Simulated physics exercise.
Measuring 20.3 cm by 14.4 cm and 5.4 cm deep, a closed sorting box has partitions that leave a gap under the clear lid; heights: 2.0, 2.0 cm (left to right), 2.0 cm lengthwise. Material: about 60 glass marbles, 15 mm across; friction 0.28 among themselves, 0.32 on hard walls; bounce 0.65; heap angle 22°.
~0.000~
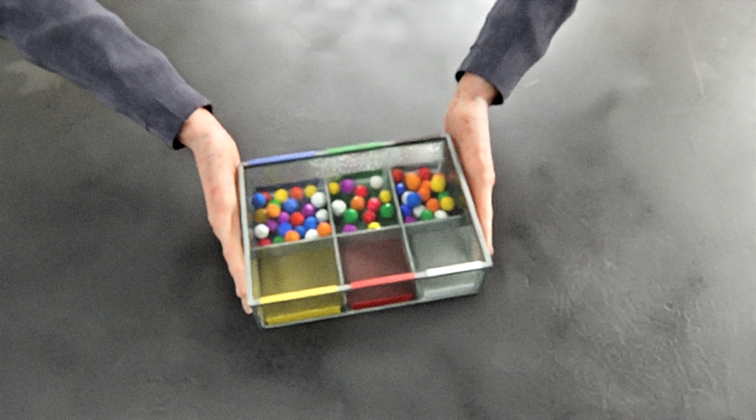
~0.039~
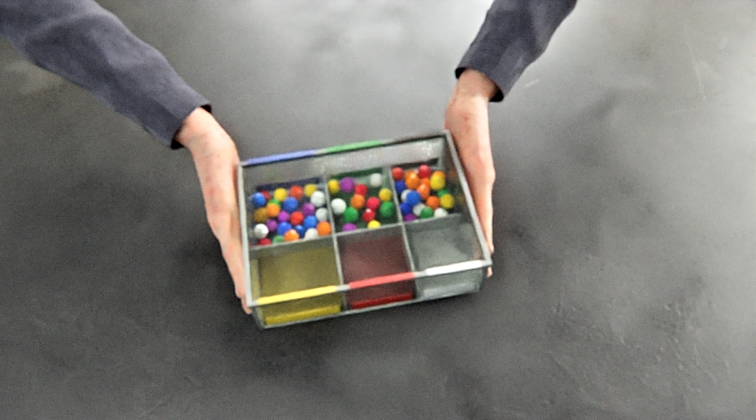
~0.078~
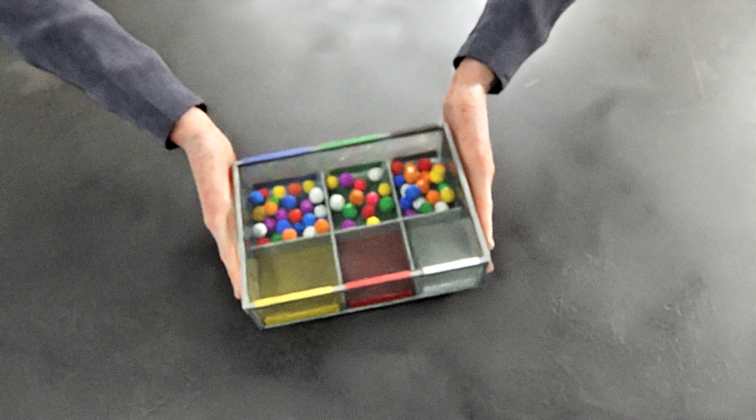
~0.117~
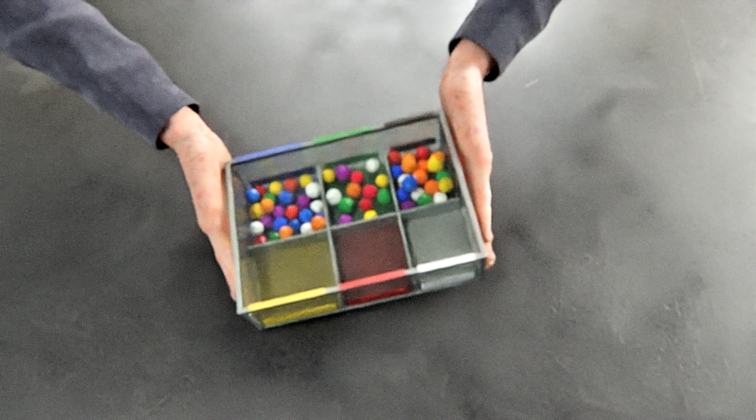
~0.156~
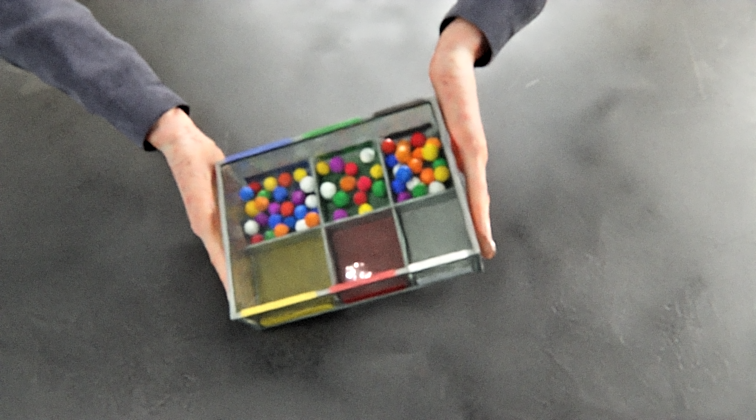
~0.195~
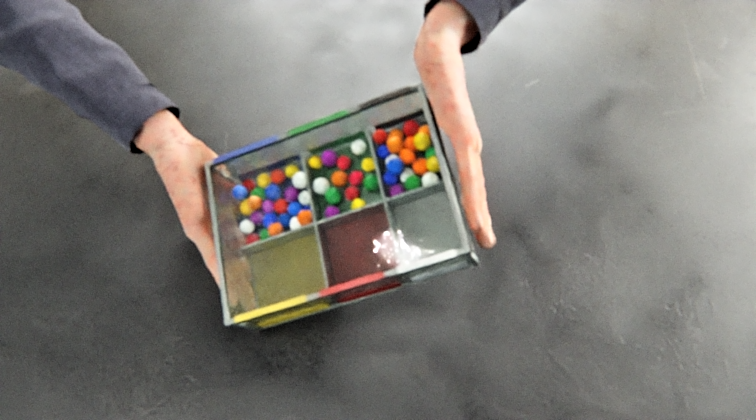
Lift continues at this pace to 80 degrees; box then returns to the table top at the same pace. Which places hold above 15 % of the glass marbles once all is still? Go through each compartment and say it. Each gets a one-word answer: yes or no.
My answers are red compartment no, blue compartment yes, green compartment no, yellow compartment yes, white compartment no, black compartment no.
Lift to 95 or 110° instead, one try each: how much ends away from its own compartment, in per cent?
Try one gives around 80 %, try two around 75 %.
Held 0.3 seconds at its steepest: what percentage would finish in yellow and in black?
Yellow 60, black 0.
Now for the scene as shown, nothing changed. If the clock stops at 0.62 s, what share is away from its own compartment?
At that moment it's some 25 per cent.
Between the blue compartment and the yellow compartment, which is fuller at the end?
That would be the yellow compartment.
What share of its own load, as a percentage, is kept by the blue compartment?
Share retained: Approx. 70 %.
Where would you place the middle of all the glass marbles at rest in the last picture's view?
After settling, the middle sits near (296, 257).
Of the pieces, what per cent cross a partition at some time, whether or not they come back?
65 per cent or so.
Then, at 0.62 s, tilt 78 degrees; red 5 %, blue 40 %, green 30 %, yellow 10 %, black 10 %.
After 0.90 s, tilt 32 degrees; red 5 %, blue 35 %, green 5 %, yellow 50 %, black 5 %.
After 1.29 s, tilt 0 degrees; red 5 %, blue 35 %, green 5 %, yellow 50 %, black 5 %.
At rest (1.9 s), red 5 %, blue 35 %, green 5 %, yellow 50 %, white 0 %, black 5 %.
